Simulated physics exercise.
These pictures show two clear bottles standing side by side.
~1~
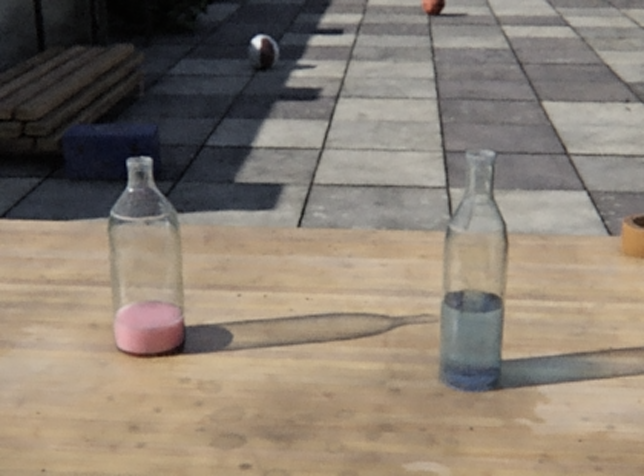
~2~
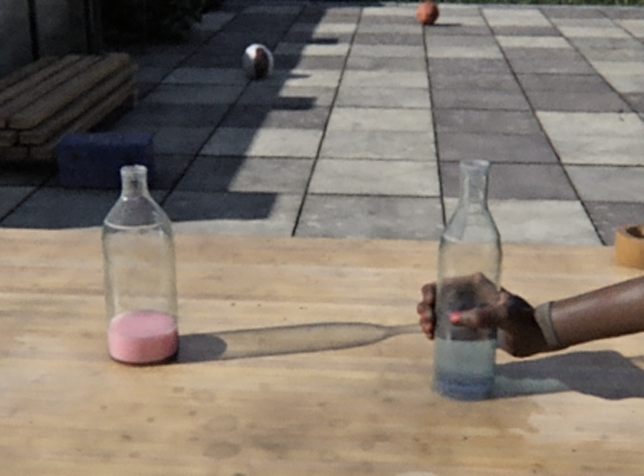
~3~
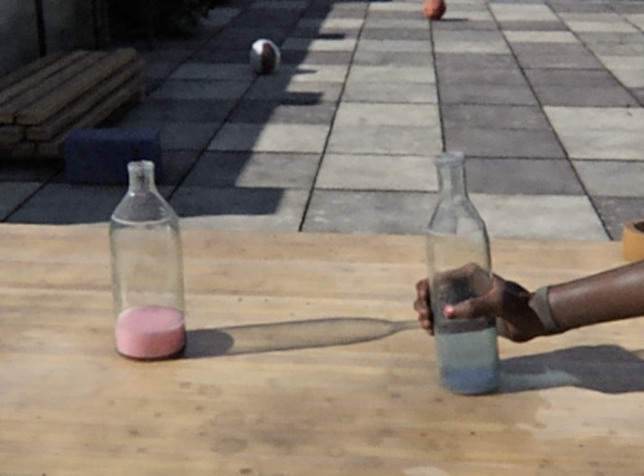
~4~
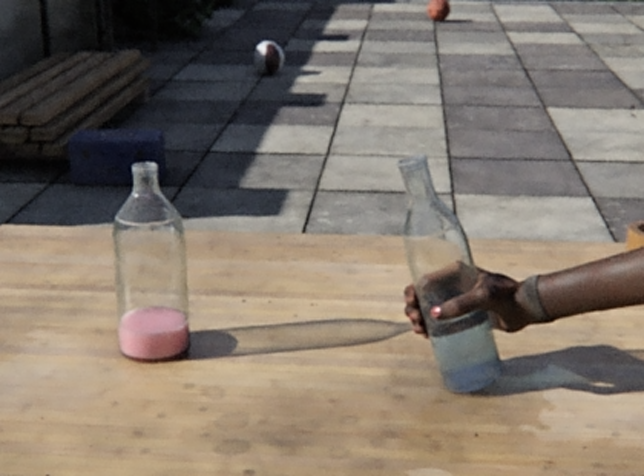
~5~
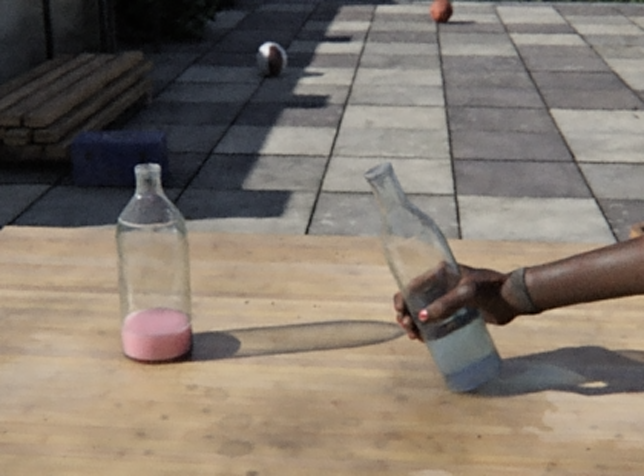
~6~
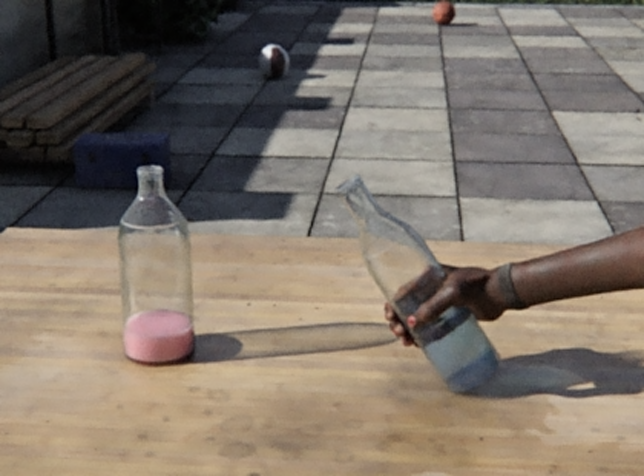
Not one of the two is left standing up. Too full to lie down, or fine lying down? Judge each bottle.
Left: Fine, right: Too full.
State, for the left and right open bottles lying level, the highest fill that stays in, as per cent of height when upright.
About 26 % and 22 %.
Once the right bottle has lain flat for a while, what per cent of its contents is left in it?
Something near 60 in a hundred stays put.
Shortly, the right bottle is nearly down; right bottle, no leak.
Then, the right bottle lies flat; right bottle, it leaks.
At the finish, both lie flat; right bottle, it leaks; left bottle, no leak.
